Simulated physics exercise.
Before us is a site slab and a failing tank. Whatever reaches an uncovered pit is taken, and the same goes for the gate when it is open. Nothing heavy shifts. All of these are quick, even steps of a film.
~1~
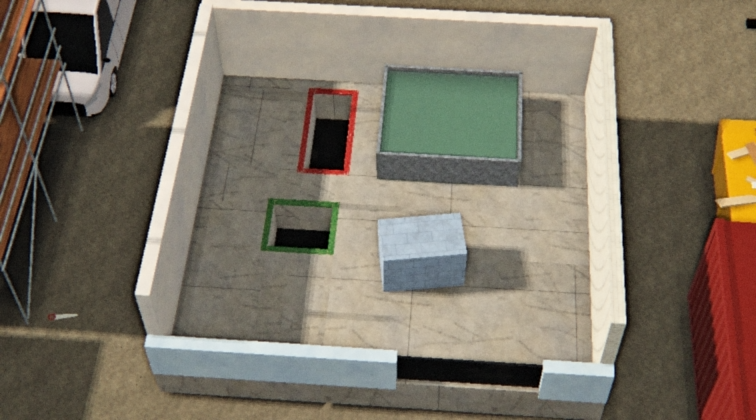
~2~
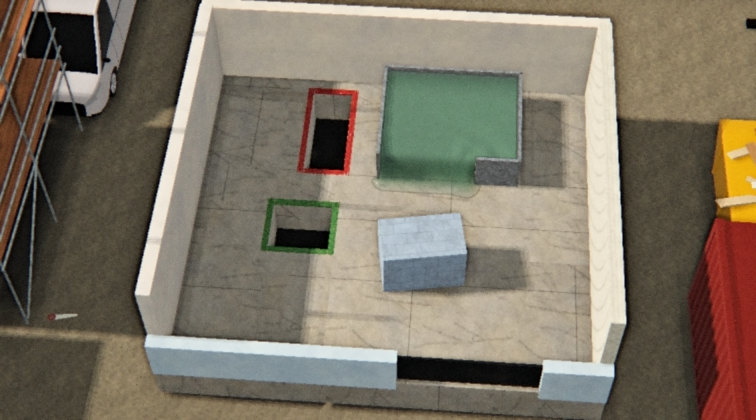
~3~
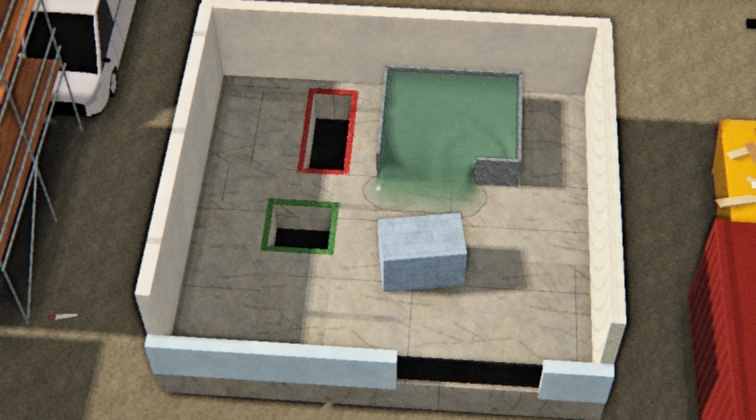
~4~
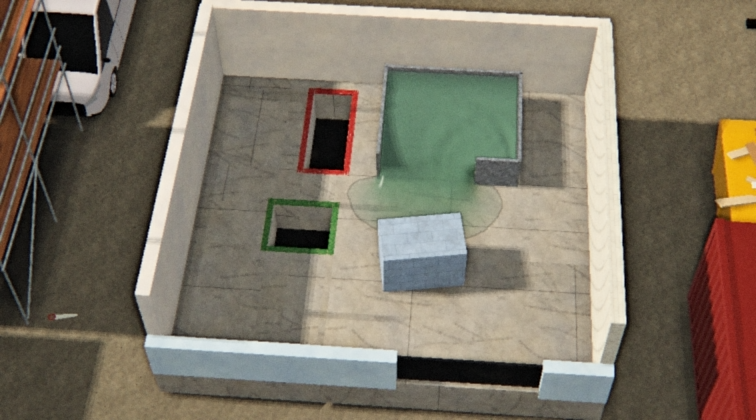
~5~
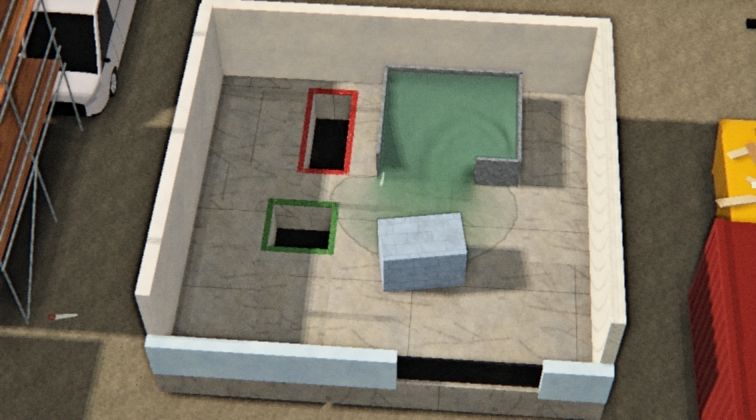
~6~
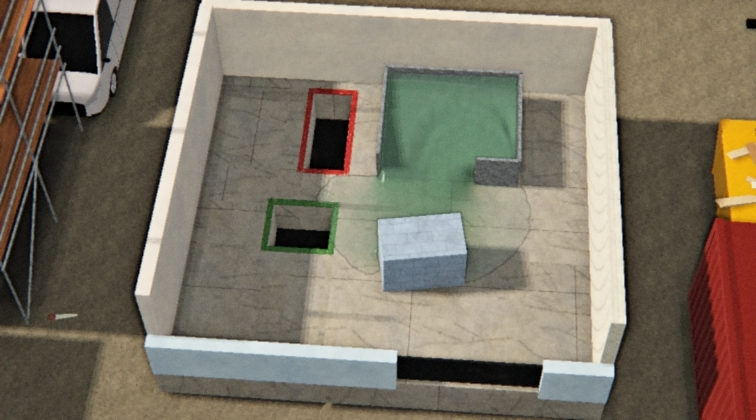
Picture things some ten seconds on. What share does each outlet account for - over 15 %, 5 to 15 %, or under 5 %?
The gate stays lower than five per cent. The red pit stays lower than five per cent. The green pit goes higher than fifteen per cent.
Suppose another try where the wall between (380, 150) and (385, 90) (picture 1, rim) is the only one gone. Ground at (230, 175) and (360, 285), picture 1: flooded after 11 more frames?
In order, I'd call them drenched and parched.
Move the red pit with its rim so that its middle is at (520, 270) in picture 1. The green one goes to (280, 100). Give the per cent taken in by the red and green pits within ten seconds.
Red: 30 %; green: 10 %.
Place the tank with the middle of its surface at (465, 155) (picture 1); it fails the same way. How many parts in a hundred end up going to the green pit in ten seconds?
Estimate for the green pit - some 25 in a hundred.
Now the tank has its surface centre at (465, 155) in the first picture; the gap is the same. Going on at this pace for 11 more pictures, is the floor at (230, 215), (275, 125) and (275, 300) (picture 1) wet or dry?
Looking at all three, I'd call them bone dry, bone dry, swamped.
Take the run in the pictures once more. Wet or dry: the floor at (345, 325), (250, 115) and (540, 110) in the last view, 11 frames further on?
Taking them in the order given: Swamped, then spared, then spared.
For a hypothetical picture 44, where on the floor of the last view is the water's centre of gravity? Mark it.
I'd say near (417, 230).
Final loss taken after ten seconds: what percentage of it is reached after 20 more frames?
Around 45 %.
A moment on, water covers 25 % of the floor; the gate 0 %, the red pit 0 %, the green pit 1 %.
Next, water covers 50 % of the floor; the gate 0 %, the red pit 0 %, the green pit 7 %.
Then, water covers 55 % of the floor; the gate 0 %, the red pit 0 %, the green pit 16 %.
Later, water covers 85 % of the floor; the gate 0 %, the red pit 0 %, the green pit 25 %.
In the end, water covers 95 % of the floor; the gate 0 %, the red pit 2 %, the green pit 34 %.
